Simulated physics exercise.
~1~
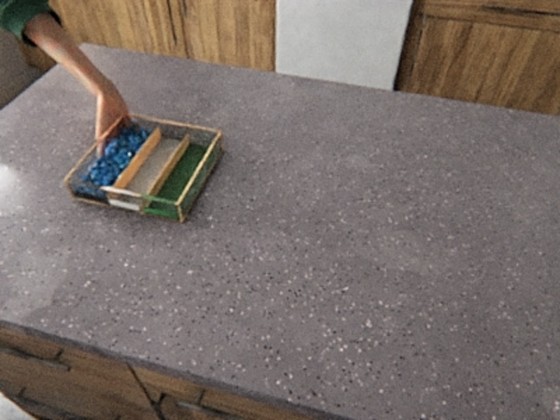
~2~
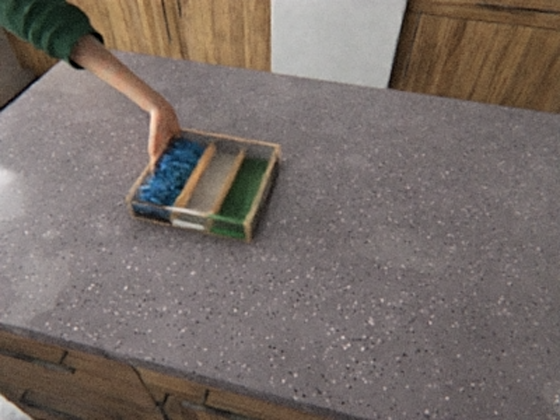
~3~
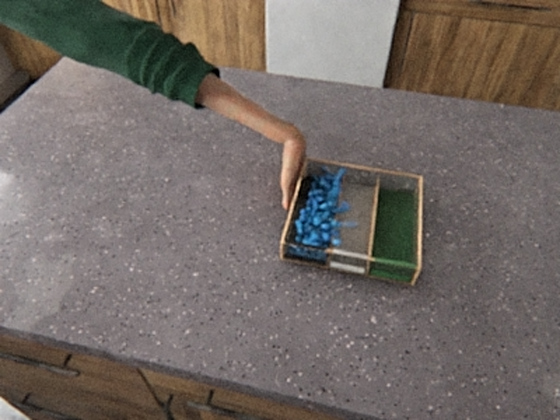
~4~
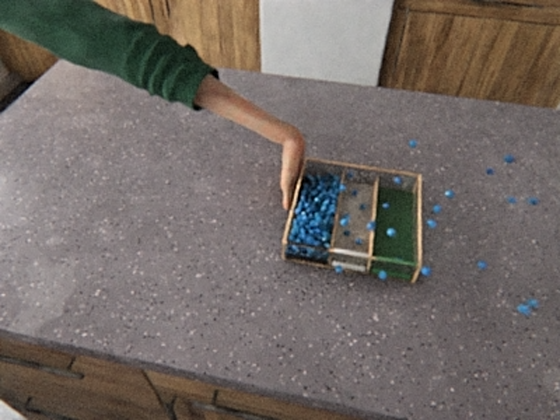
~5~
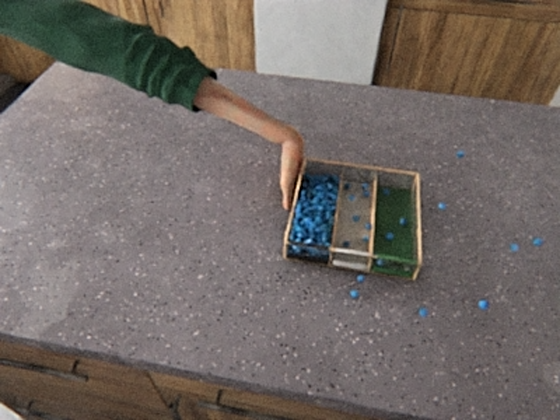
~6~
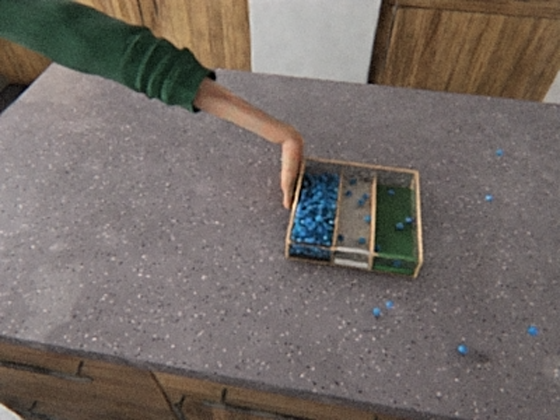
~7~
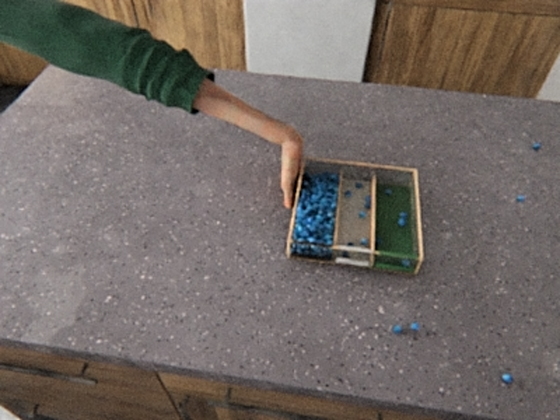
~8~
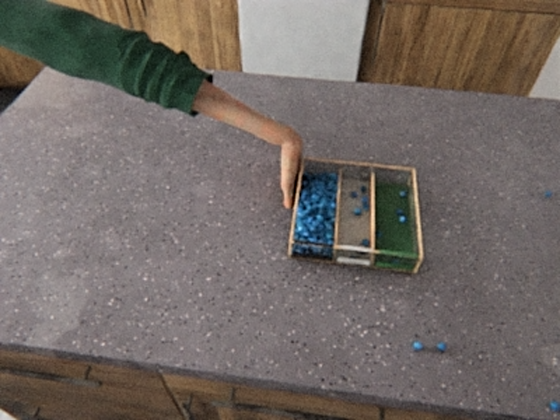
A hand in a green sleeve slid a divided tray of blue beads to the right across a speckled gray countertop and stopped, sending some beads into the other sections and several rolling away over the counter, while most stayed in the left section.
